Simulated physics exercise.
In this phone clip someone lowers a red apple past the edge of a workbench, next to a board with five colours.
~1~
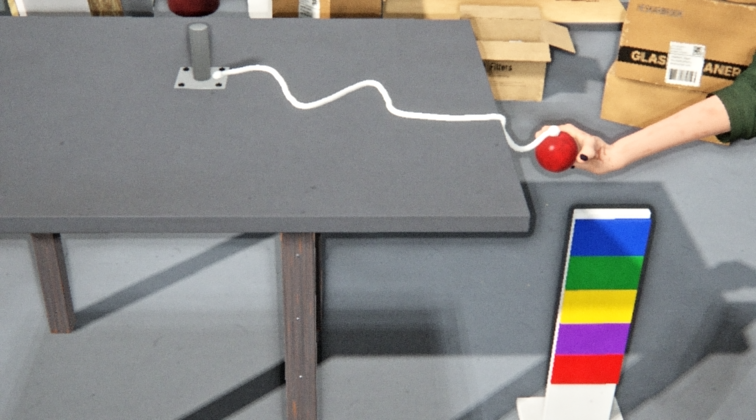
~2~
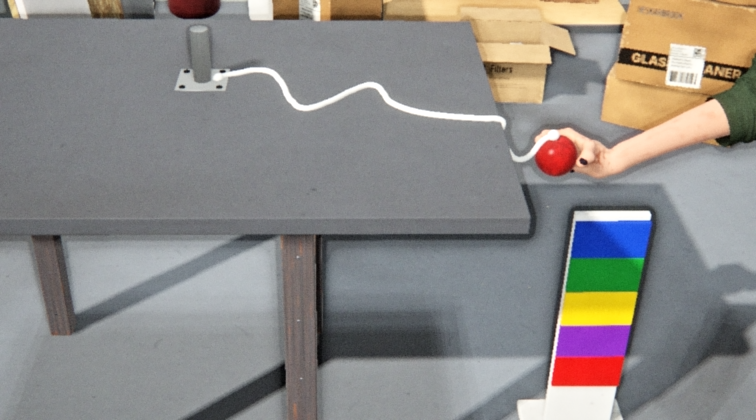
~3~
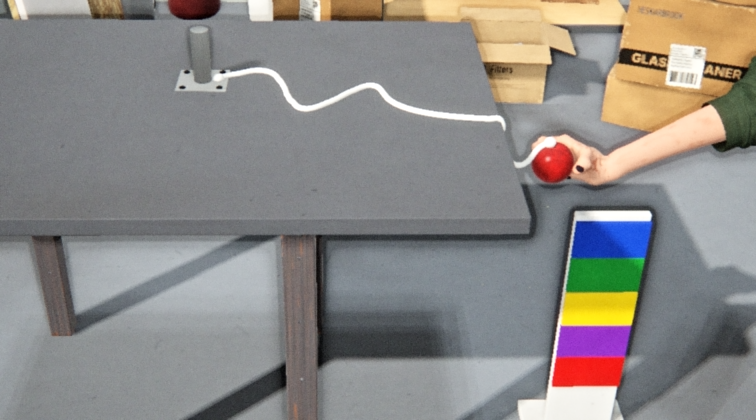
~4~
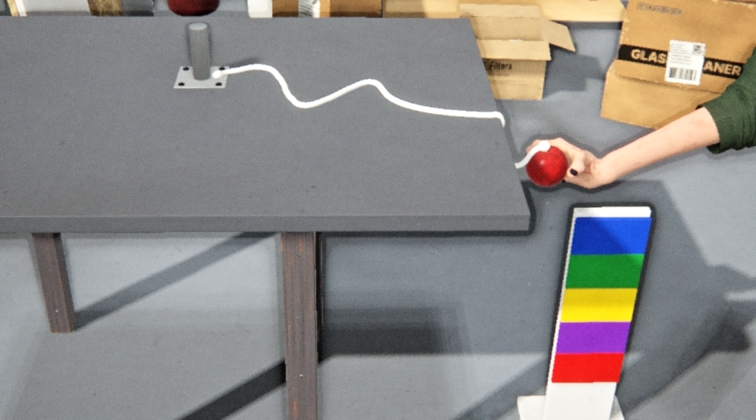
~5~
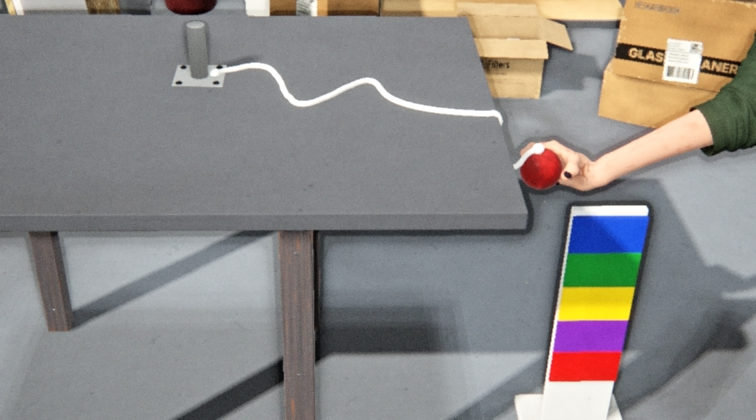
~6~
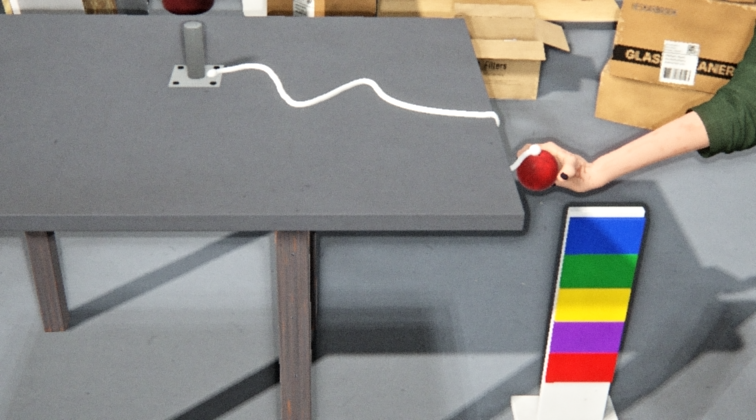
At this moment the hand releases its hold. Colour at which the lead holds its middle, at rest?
Yellow.
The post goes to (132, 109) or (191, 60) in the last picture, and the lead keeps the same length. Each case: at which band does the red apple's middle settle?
Green; yellow.
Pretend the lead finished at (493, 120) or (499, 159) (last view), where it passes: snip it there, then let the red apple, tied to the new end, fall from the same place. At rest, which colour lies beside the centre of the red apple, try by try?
Try by try: Blue; green.
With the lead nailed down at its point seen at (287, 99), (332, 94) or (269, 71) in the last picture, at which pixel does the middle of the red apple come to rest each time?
Expect roughly (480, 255) for the first, (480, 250) for the second and (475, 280) for the third.
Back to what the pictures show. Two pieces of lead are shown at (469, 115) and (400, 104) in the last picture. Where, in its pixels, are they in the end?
They go to (484, 180) and to (489, 120).
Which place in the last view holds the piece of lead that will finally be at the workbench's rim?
Roughly (385, 97).
A little later, apple near (510, 303); level with yellow.
Next, apple near (440, 279); level with yellow.
Later still, apple near (485, 296); level with yellow.
When it is over, apple near (473, 292); level with yellow. Its centre hangs level with the yellow band.
